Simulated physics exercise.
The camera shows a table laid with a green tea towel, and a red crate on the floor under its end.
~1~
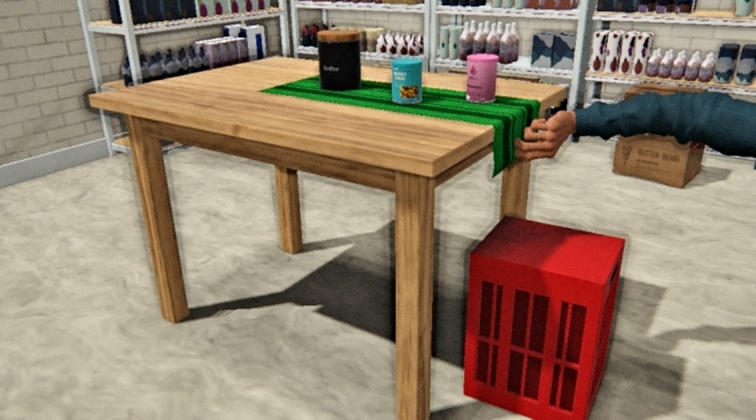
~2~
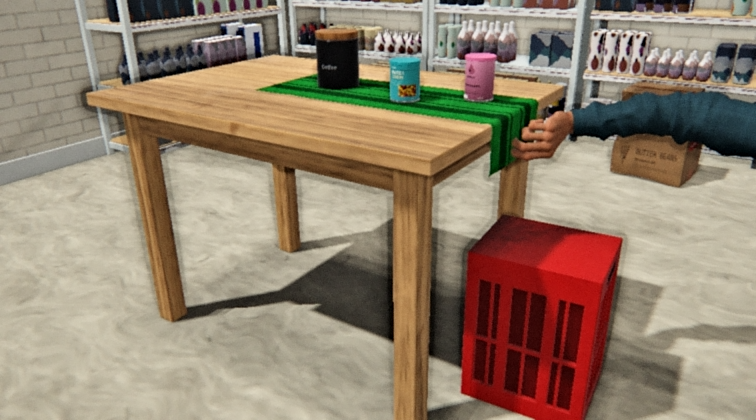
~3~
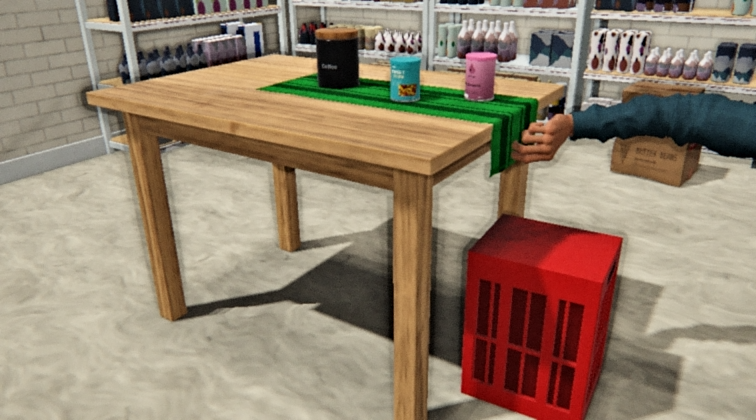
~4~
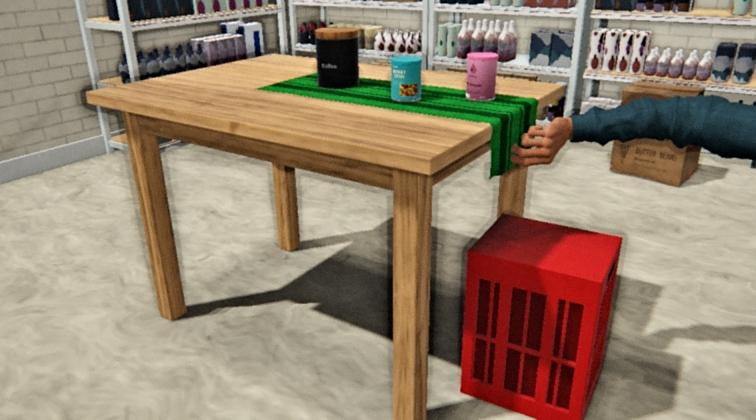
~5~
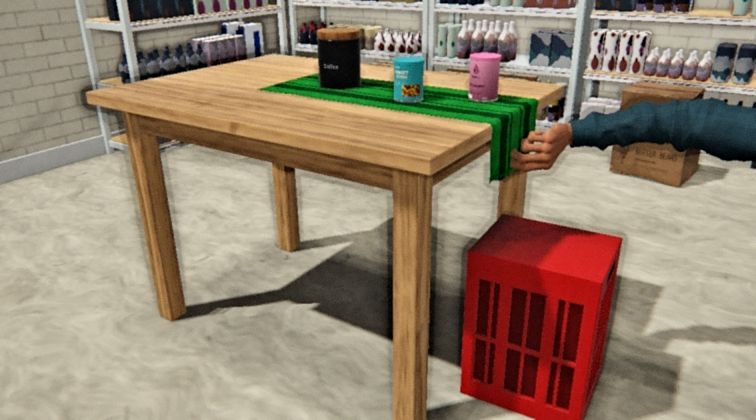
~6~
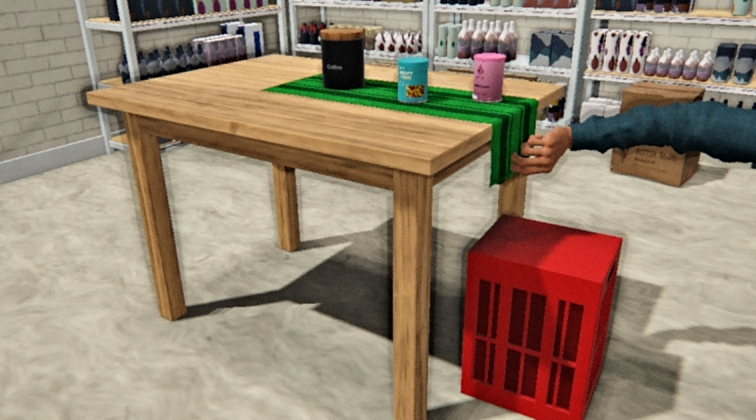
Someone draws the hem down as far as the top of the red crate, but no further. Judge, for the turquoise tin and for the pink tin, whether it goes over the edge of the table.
The turquoise tin does not go over, the pink tin goes over.
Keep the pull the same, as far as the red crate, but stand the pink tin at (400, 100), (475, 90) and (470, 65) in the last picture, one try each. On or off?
At the first place it does not leave, at the second it ends up off, and at the third it does not leave.
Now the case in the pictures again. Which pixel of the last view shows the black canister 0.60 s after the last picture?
Centre approx. (371, 62).
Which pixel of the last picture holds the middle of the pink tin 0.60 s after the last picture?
Close to pixel (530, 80).
Then, 0.24 s on from there, hem going down; turquoise tin moved a little; pink tin moved a little.
Then, 0.60 s on from there, hem going down; turquoise tin carried along near (447, 84); pink tin carried along near (530, 80).
Then, 1.02 s on from there, hem on the crate; turquoise tin carried along near (469, 87); pink tin over the edge.
In the end, hem on the crate; turquoise tin carried along near (473, 88); pink tin over the edge. The turquoise tin remains up there and the pink tin is carried off the end.
